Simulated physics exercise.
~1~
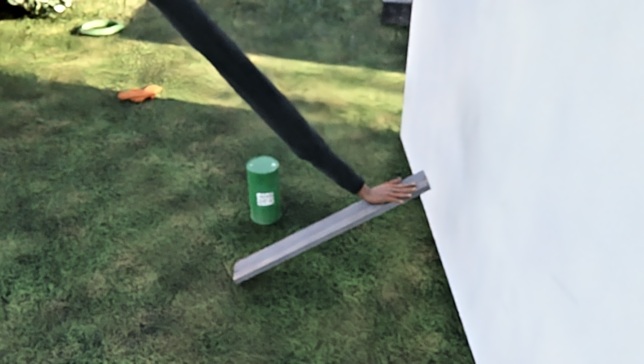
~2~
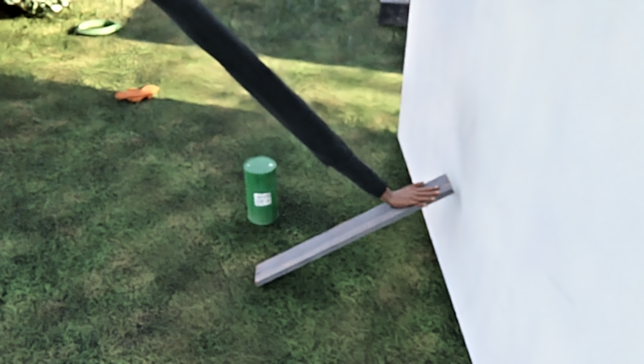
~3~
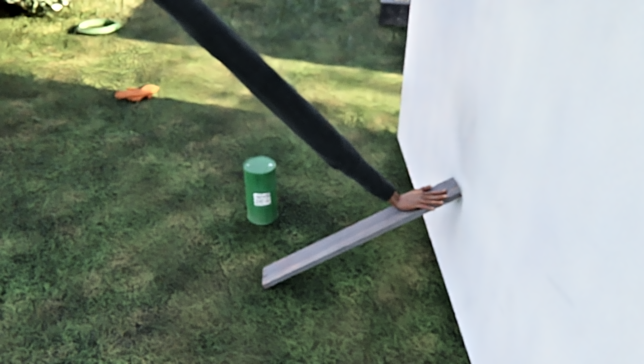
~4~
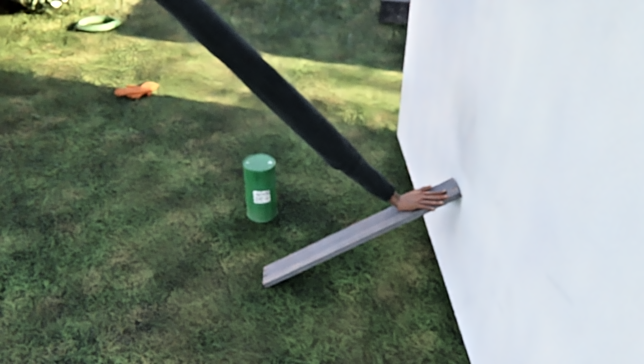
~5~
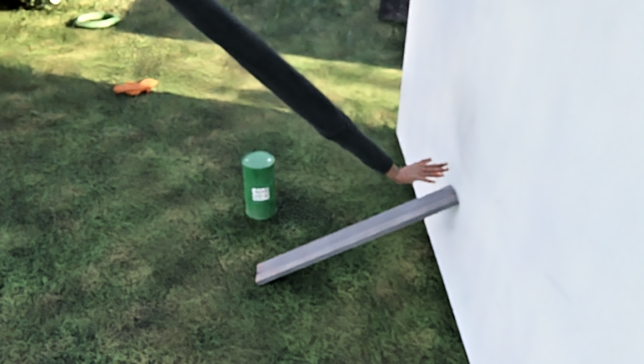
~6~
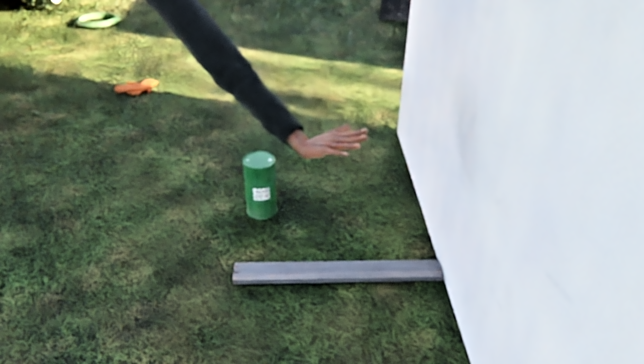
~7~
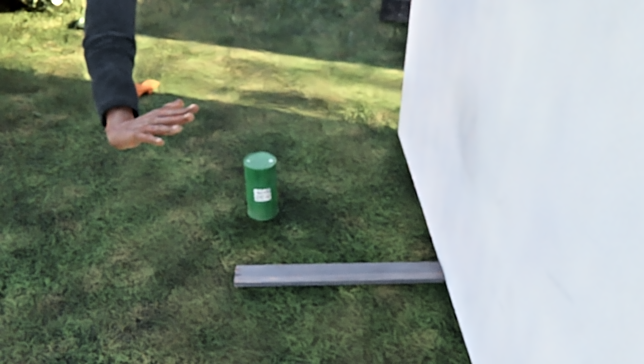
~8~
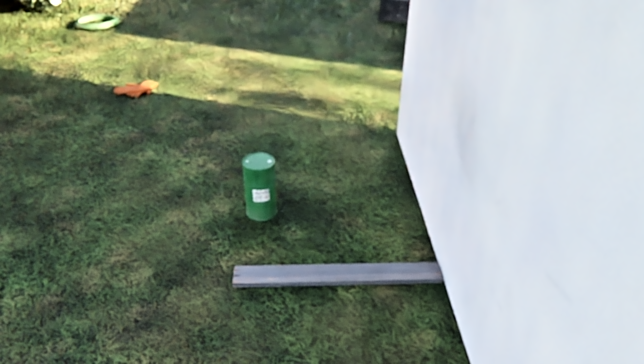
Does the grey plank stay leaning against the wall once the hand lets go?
No, the grey plank slides down the wall and ends up lying flat on the grass.
A hand leans a grey plank on a white wall, lets go, and it slides down.
